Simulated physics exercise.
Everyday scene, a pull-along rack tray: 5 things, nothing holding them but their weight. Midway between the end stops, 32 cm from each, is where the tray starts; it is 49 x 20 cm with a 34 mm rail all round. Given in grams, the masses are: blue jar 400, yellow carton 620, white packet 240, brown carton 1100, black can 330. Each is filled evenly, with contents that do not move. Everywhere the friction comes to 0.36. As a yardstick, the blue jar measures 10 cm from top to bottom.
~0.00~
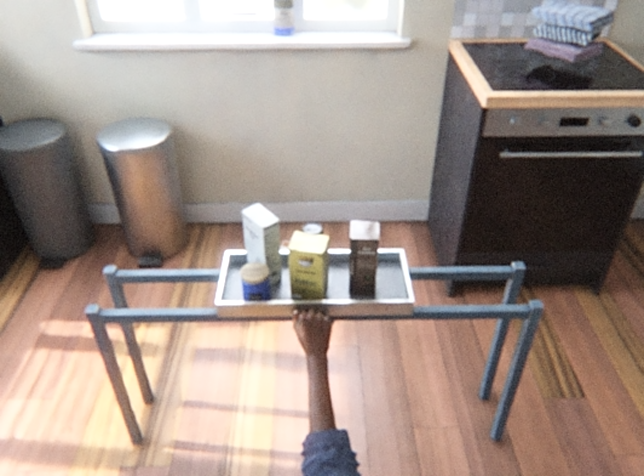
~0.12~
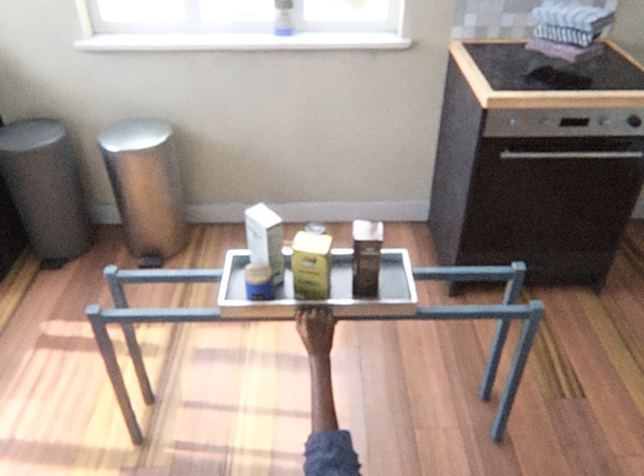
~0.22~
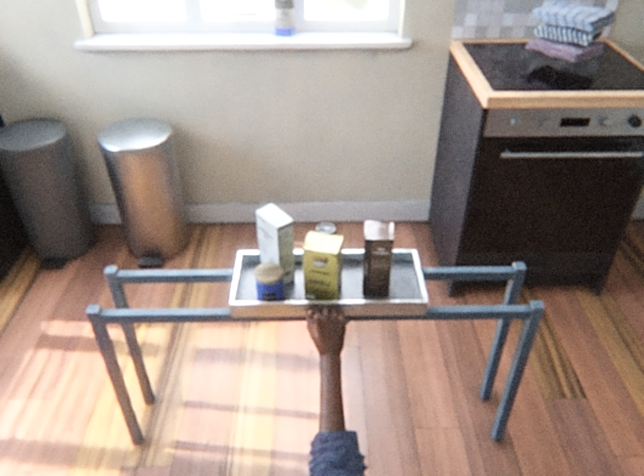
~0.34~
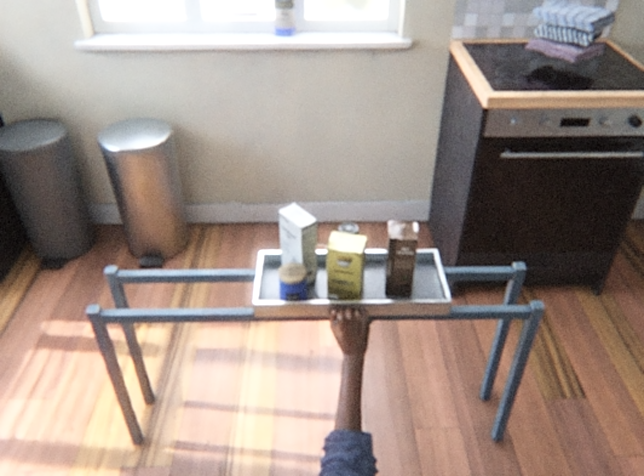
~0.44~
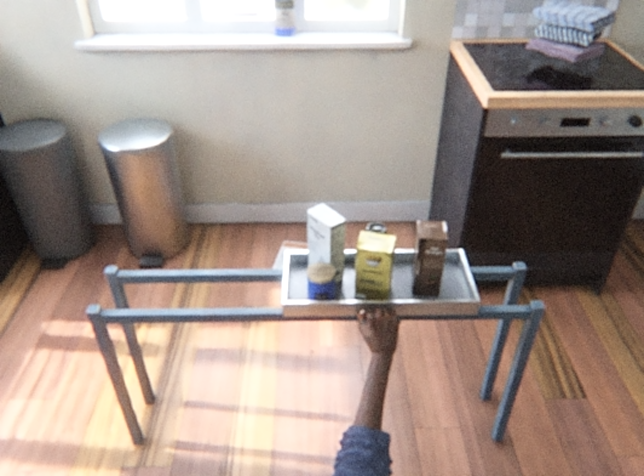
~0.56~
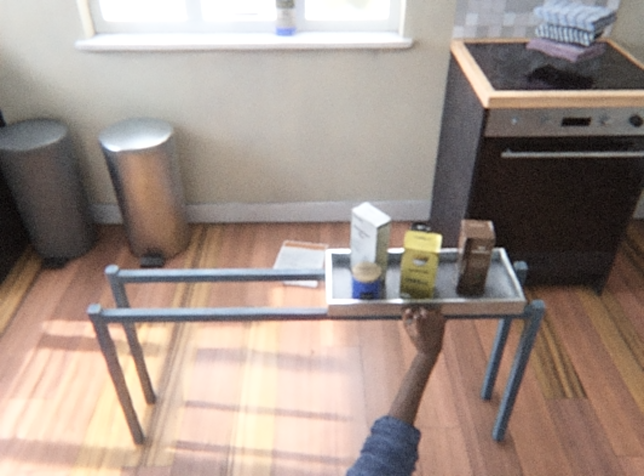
In a sunlit room with a wooden floor, a hand gripped the front of a tray holding cartons and a blue jar and slid it rightward along two rails, slowly at first, then faster.
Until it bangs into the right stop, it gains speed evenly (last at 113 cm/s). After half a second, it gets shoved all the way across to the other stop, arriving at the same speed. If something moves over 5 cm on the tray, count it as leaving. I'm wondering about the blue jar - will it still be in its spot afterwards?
Yes, it remains close enough.
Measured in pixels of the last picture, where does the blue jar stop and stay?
Rest point: Near (134, 286).
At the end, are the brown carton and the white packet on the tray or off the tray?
Final state - brown carton: Beyond the limits; white packet: Beyond the limits.
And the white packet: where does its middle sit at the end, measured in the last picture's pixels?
Rest position, about (422, 355) px.
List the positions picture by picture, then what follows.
Tray midway; blue jar (256, 285); yellow carton (309, 267), in the first picture.
Tray has slid 1 cm right; brown carton (366, 259), in the second picture.
Tray has slid 3 cm right; yellow carton (323, 268); white packet (276, 246), in the third picture.
Tray has slid 9 cm right; brown carton (400, 259), in the fourth picture.
Tray has slid 17 cm right; yellow carton (375, 267); white packet (326, 246), in the fifth picture.
Tray has slid 28 cm right; blue jar (366, 284); brown carton (473, 258), in the sixth picture.
Around 1.26 s, tray has slid 31 cm right; white packet and brown carton now off the tray; blue jar shifted 16 cm near (438, 283); black can shifted 16 cm.
Around 1.96 s, tray has slid 5 cm left; blue jar shifted 16 cm near (300, 285); black can shifted 16 cm; yellow carton shifted 12 cm.
Finally (3.2 s), off the tray, white packet and brown carton; on their side or leaning hard on the tray, black can; the other 2 still in place (within 5 cm). In the last view, blue jar near (134, 286).
